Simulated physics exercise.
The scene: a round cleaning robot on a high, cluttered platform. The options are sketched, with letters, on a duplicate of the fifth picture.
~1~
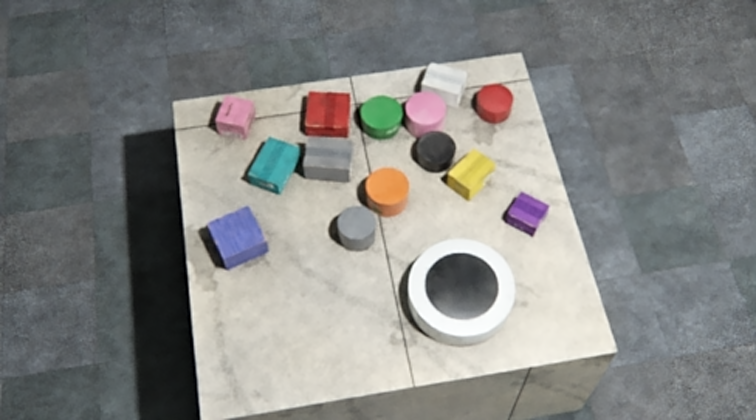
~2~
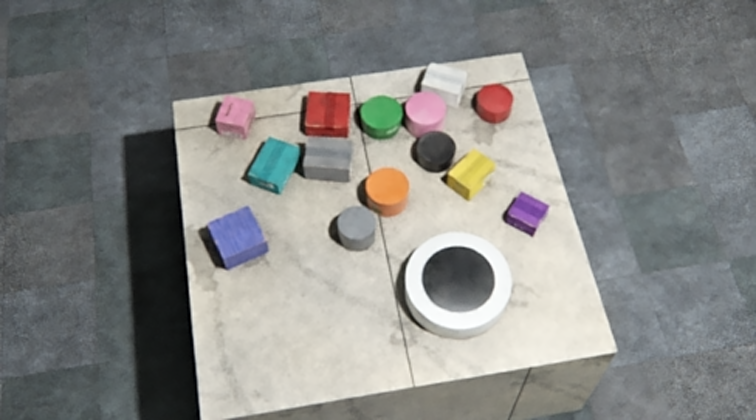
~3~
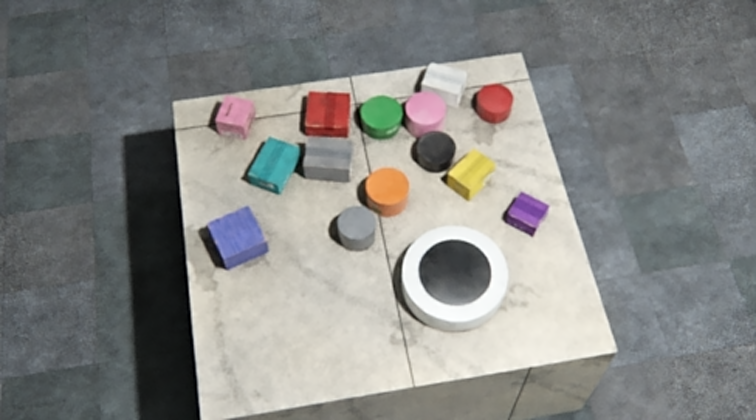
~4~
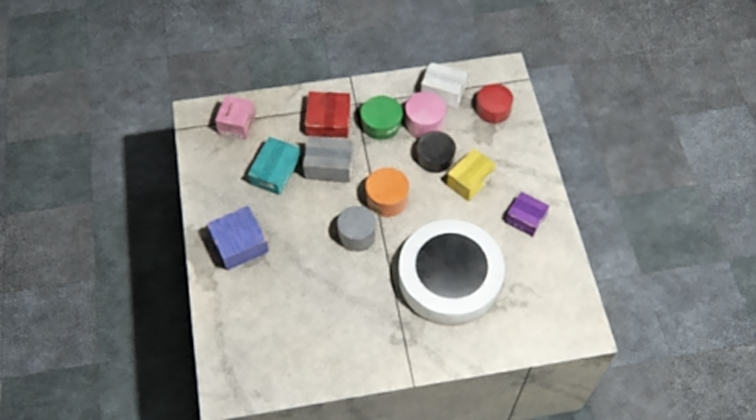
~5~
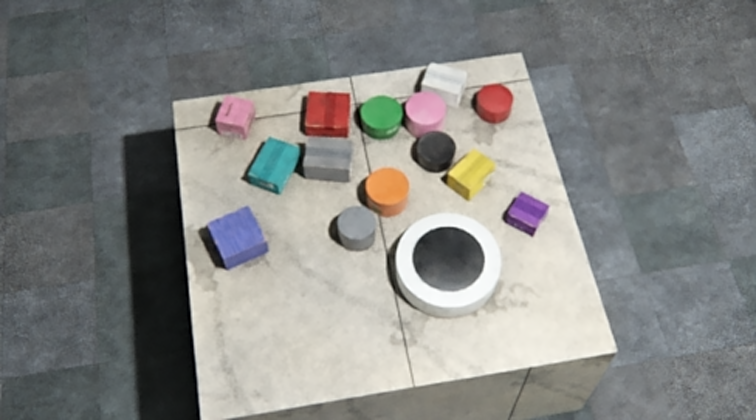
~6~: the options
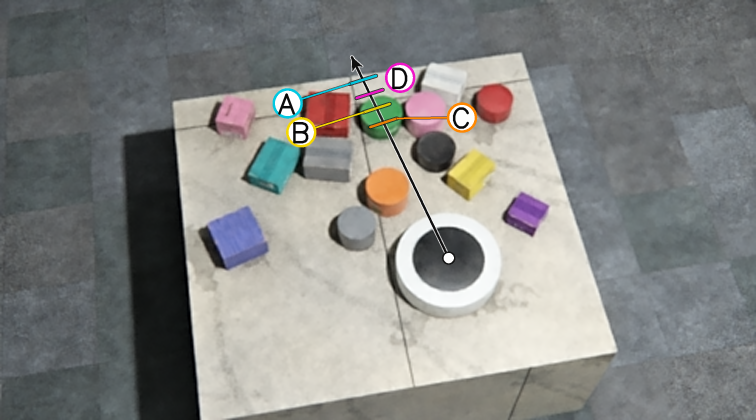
Round white robot with a dark top creeping slightly up and left across a pale tabletop scattered with colourful blocks and discs.
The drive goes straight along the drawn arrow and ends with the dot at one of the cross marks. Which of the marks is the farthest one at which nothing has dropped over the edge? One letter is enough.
Mark C.
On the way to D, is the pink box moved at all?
No.
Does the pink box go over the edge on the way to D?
No.
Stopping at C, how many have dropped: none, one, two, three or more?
In all, none.
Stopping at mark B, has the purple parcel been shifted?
No.
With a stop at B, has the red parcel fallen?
By then, yes.
On the marked copy, A at (363, 80); B at (377, 108); C at (384, 123); D at (370, 94); the arrow from (449, 258) to (352, 57); the white dot at (449, 258).
Following C. Soon after the start, robot (424, 214); orange pail (370, 173); white parcel (444, 85).
Later, robot (400, 165); white parcel (446, 75); red parcel (324, 106).
In the end, robot (384, 131); red parcel (306, 83); green pail (367, 80); nothing has fallen.
As for the rest, A drops the red parcel and green pail; B drops the red parcel and green pail; D drops the red parcel and green pail.
